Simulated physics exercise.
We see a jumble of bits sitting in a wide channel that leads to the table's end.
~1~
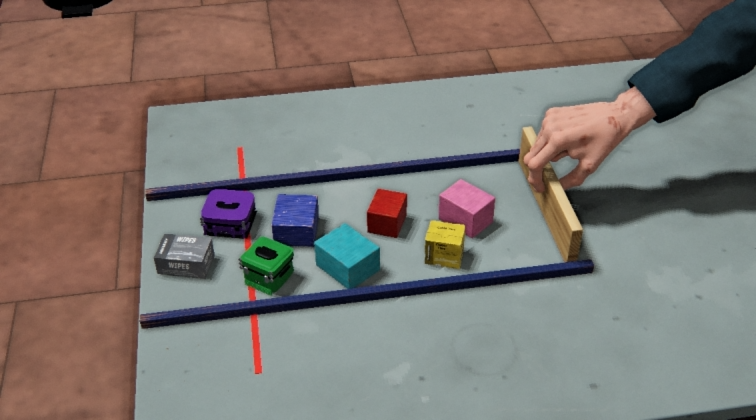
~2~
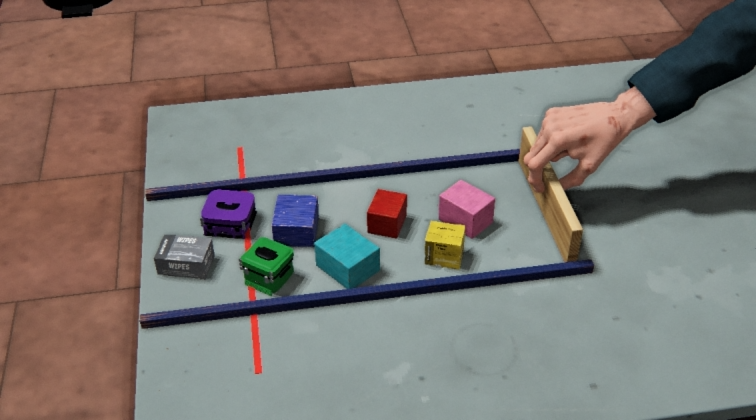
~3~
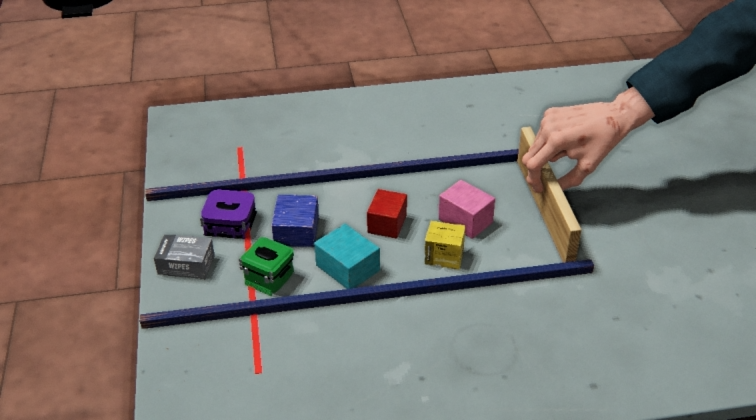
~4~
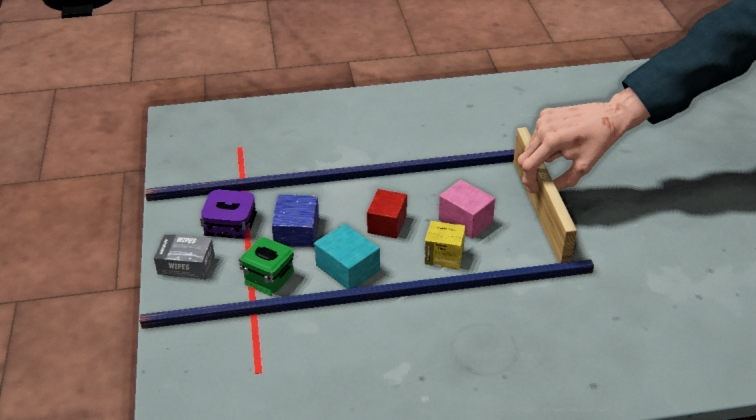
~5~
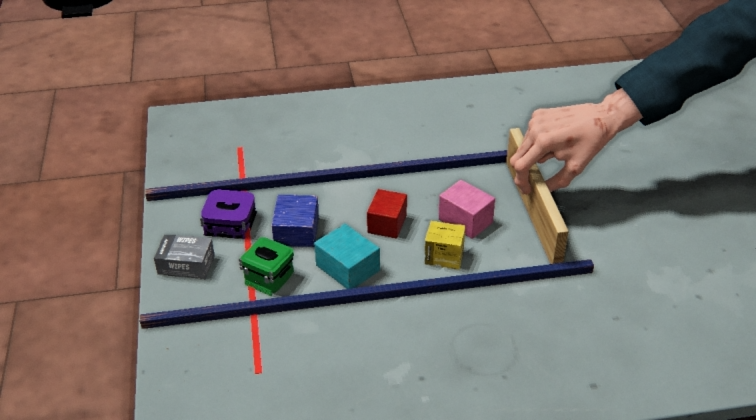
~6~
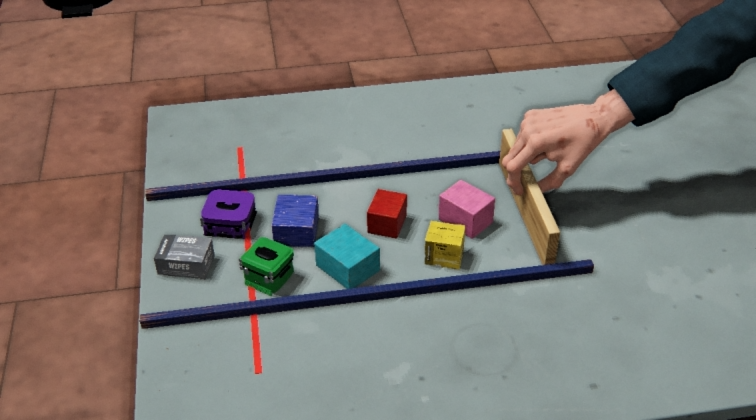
A hand slides a wooden board slightly left toward colourful blocks between two dark rails.
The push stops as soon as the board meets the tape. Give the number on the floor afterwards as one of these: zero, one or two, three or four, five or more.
The push is going to clear one or two off the end.
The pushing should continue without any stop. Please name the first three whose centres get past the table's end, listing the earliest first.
Going earliest first, it's the grey box, next the purple case, and after that the green case.
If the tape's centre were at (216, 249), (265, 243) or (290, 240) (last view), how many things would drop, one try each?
Counts per try, in order: 4 / 2 / 0.
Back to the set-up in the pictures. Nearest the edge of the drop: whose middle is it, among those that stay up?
The green case is the one.
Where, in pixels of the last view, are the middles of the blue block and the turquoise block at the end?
Going in order, first (158, 237) and next (191, 269).
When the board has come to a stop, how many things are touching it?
The count is 2.
Soon after, none off yet; grey box at rest near (185, 257); purple case at rest near (229, 215); green case at rest near (268, 266).
In the end, the number that fall off is one or two; gone, purple case and grey box.
